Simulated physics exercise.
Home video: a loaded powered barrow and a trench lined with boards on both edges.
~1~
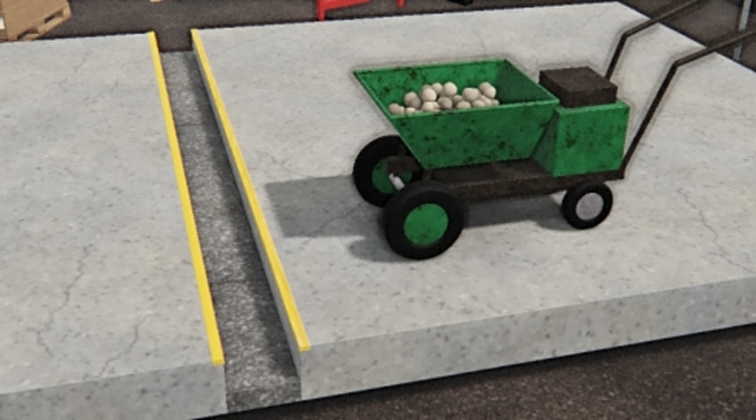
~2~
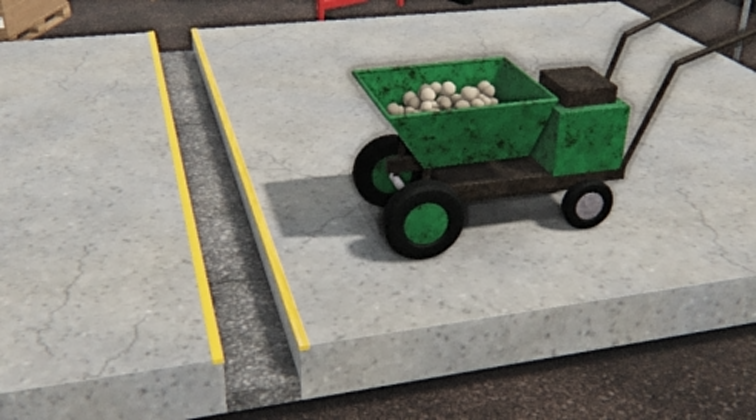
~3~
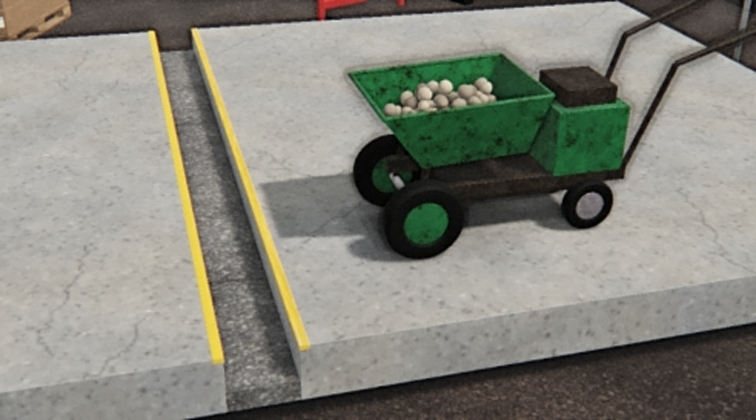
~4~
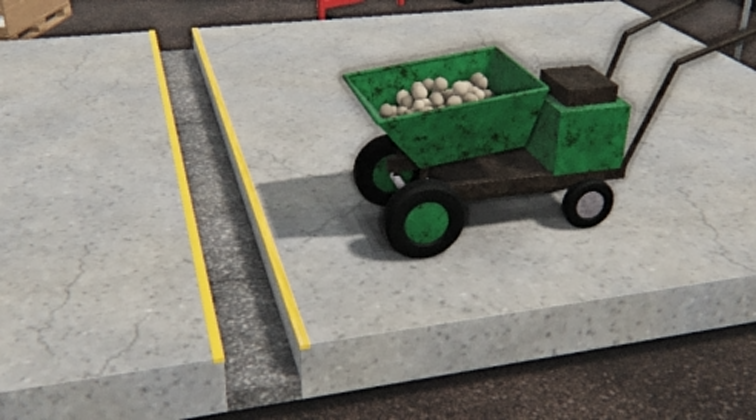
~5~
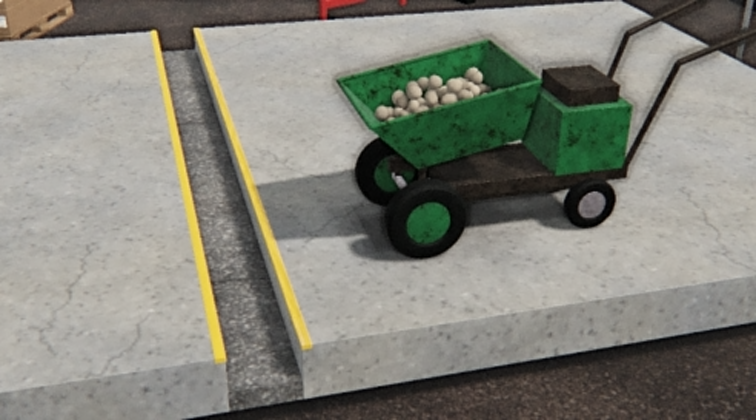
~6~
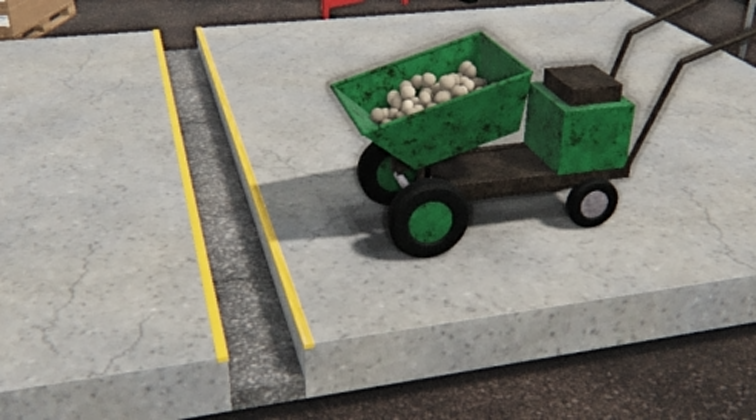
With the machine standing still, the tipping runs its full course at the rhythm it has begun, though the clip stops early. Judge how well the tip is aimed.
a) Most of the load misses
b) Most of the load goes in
b, most of the load goes in.
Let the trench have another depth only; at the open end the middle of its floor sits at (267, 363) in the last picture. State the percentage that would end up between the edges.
About 50 per cent.
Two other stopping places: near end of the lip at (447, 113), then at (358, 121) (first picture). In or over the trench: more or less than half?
To start, the lesser share; after that, the greater share.
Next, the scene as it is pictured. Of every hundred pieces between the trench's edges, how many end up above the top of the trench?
5 per cent, near enough.
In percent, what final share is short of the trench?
Roughly 30 per cent of the load.
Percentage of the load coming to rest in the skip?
Around 5 per cent.
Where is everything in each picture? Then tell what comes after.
In the first picture, lip of the skip at (390, 118), level; top of the load at (465, 109), river pebbles; first edge of the trench at (290, 303); far edge at (209, 315), the trench over half as wide as the skip, and about half as deep as wide.
In the second picture, lip of the skip at (388, 118), level; top of the load at (464, 108).
In the third picture, lip of the skip at (384, 120), tipped barely; top of the load at (462, 106).
In the fourth picture, lip of the skip at (378, 123), tipped a little; top of the load at (457, 103).
In the fifth picture, lip of the skip at (371, 128), tipped a little; top of the load at (467, 96).
In the sixth picture, lip of the skip at (364, 134), tipped clearly; top of the load at (461, 92); first edge of the trench at (294, 301); far edge at (214, 313).
Soon after the last picture, skip tipped steeply; all in the skip.
A little later, skip tipped steeply; nearly all in the skip; a stray few short of the trench; a stray few in or heaped over the trench.
Later still, skip tipped right over; about a third in the skip; about a quarter short of the trench; about half in or heaped over the trench.
By the end, skip tipped right over; a small part in the skip; about a quarter short of the trench; about two thirds in or heaped over the trench; none beyond it.
